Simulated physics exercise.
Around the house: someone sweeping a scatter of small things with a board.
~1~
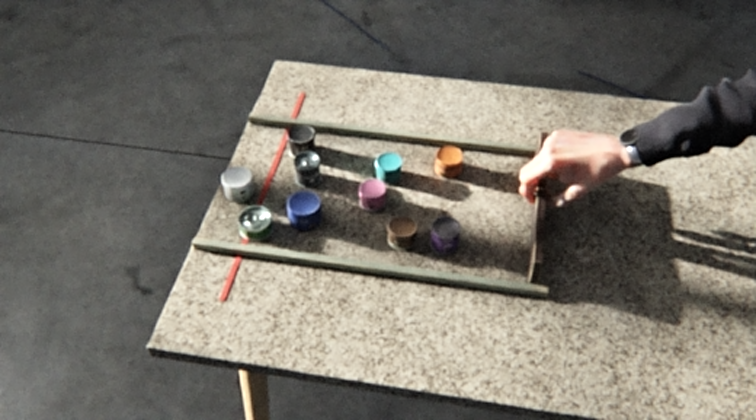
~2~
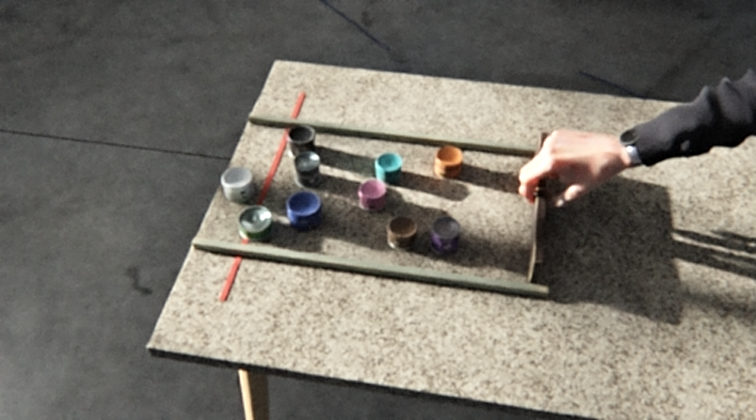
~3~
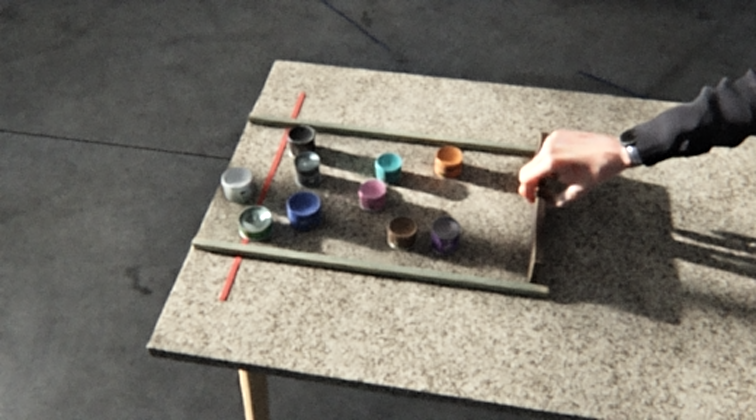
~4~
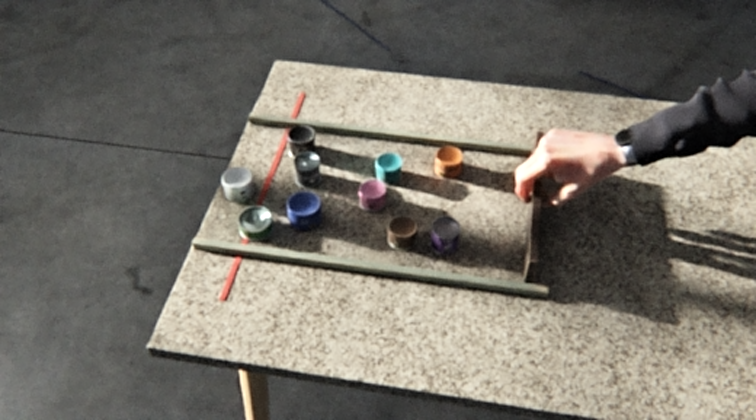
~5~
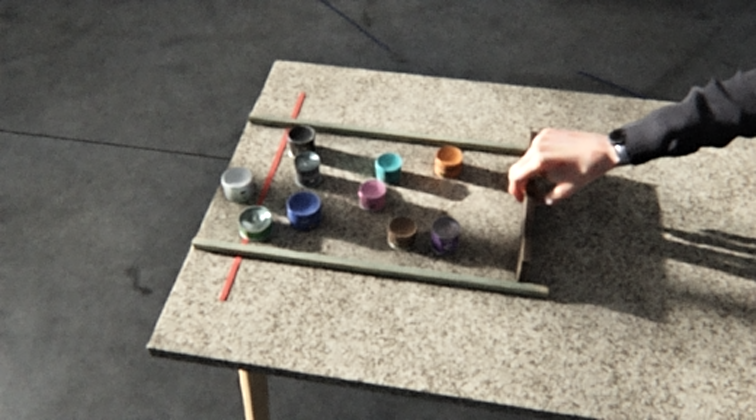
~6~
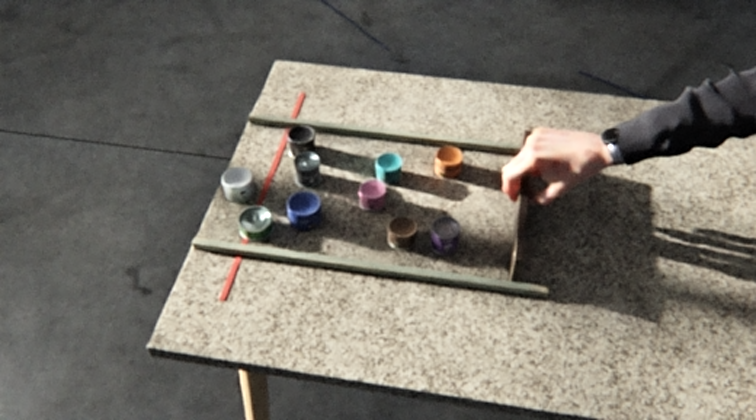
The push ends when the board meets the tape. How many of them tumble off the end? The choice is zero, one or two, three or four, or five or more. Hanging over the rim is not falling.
The number that fall off is one or two.
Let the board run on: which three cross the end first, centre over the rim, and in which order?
Earliest first: The white tub, the green tin, the black tin.
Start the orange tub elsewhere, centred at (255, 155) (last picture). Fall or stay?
Then it stays on.
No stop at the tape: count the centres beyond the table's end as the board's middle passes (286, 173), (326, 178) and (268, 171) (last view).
In that order 0, 0 and 2.
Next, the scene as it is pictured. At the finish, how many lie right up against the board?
That makes 4.
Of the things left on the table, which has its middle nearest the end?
Foremost is the black tin.
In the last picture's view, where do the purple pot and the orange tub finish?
First (238, 211), then (270, 136).
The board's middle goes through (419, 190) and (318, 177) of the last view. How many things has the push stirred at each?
First 3, then 9.
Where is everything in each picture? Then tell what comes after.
The first frame shows white tub (239, 185); green tin (256, 223); black tin (302, 142); board (539, 205); tape (267, 184).
The second frame shows green tin (256, 223); turquoise pot (389, 169).
The third frame shows black tin (302, 143); orange tub (449, 163).
The fourth frame shows white tub (239, 185); board (534, 204).
The fifth frame shows green tin (256, 223); purple pot (445, 236).
The sixth frame shows white tub (239, 185); green tin (256, 223); black tin (302, 143); board (521, 203); tape (267, 184).
Soon after, none off yet; white tub at rest near (239, 185); green tin at rest near (256, 223); black tin at rest near (302, 143).
By the end, the number that fall off is one or two; fallen, green tin and white tub.
